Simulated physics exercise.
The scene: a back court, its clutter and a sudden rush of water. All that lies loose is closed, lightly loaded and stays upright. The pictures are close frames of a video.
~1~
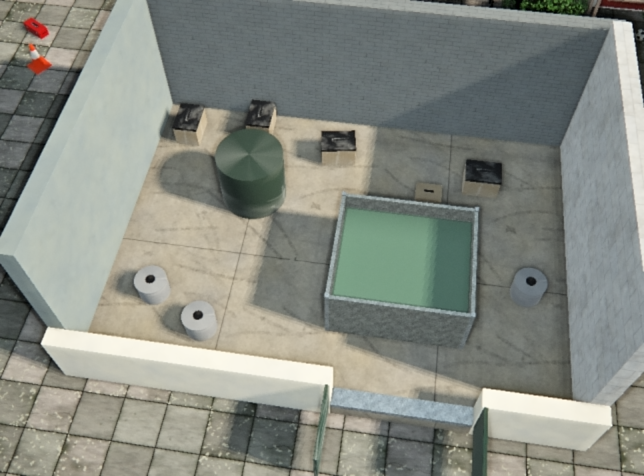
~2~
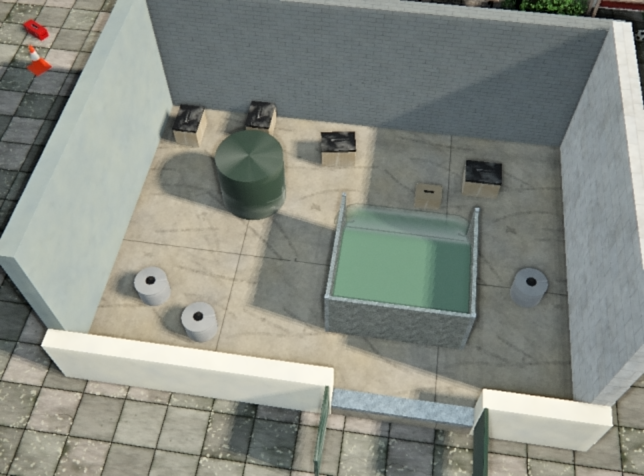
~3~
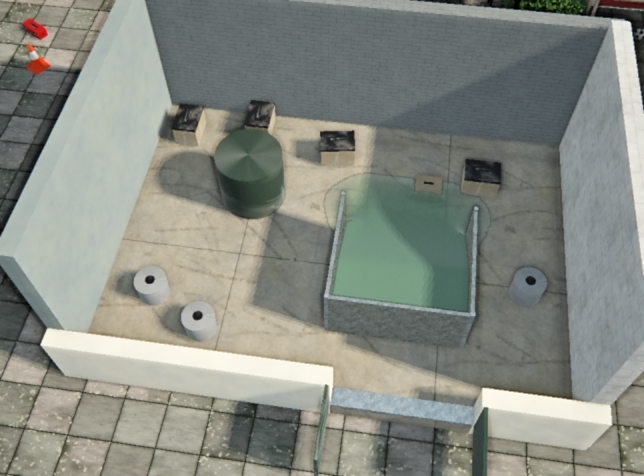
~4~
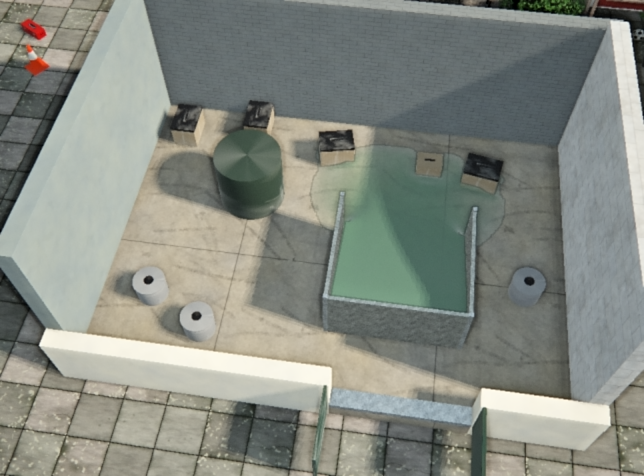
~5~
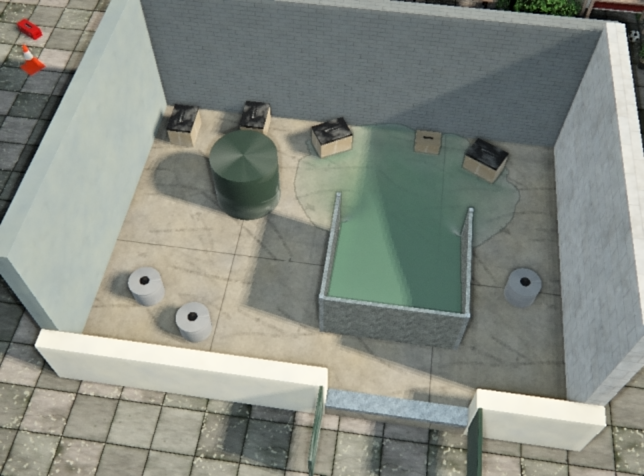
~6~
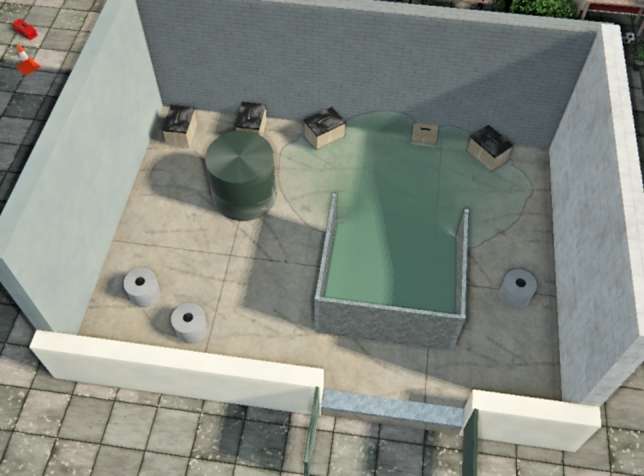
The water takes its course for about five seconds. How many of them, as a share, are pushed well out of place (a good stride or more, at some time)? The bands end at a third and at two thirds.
It is two thirds or more.
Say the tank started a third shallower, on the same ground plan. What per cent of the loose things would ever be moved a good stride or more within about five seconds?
Close to 80 %.
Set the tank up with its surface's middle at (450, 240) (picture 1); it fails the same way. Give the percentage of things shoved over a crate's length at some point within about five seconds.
Roughly 100 per cent.
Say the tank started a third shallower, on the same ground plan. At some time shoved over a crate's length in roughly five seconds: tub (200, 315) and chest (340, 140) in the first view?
One after the other: Under that, yes.
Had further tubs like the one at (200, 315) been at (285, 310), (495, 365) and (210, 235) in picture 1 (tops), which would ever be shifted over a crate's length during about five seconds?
One after the other: No, moved that far, shifted that much.
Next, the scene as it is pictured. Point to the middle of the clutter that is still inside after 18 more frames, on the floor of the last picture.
Roughly at (280, 268).
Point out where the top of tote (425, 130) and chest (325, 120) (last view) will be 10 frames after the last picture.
At about (499, 135) and (187, 101).
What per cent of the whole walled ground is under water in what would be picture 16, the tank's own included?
About 50 per cent.
A moment on, 3 of 8 are well off their spots; 3 afloat.
Next, 4 of 8 are well off their spots; 5 afloat.
Later, 6 of 8 are well off their spots; 6 afloat.
In the end, 8 of 8 are well off their spots, and 8 have been at some point; 7 afloat.
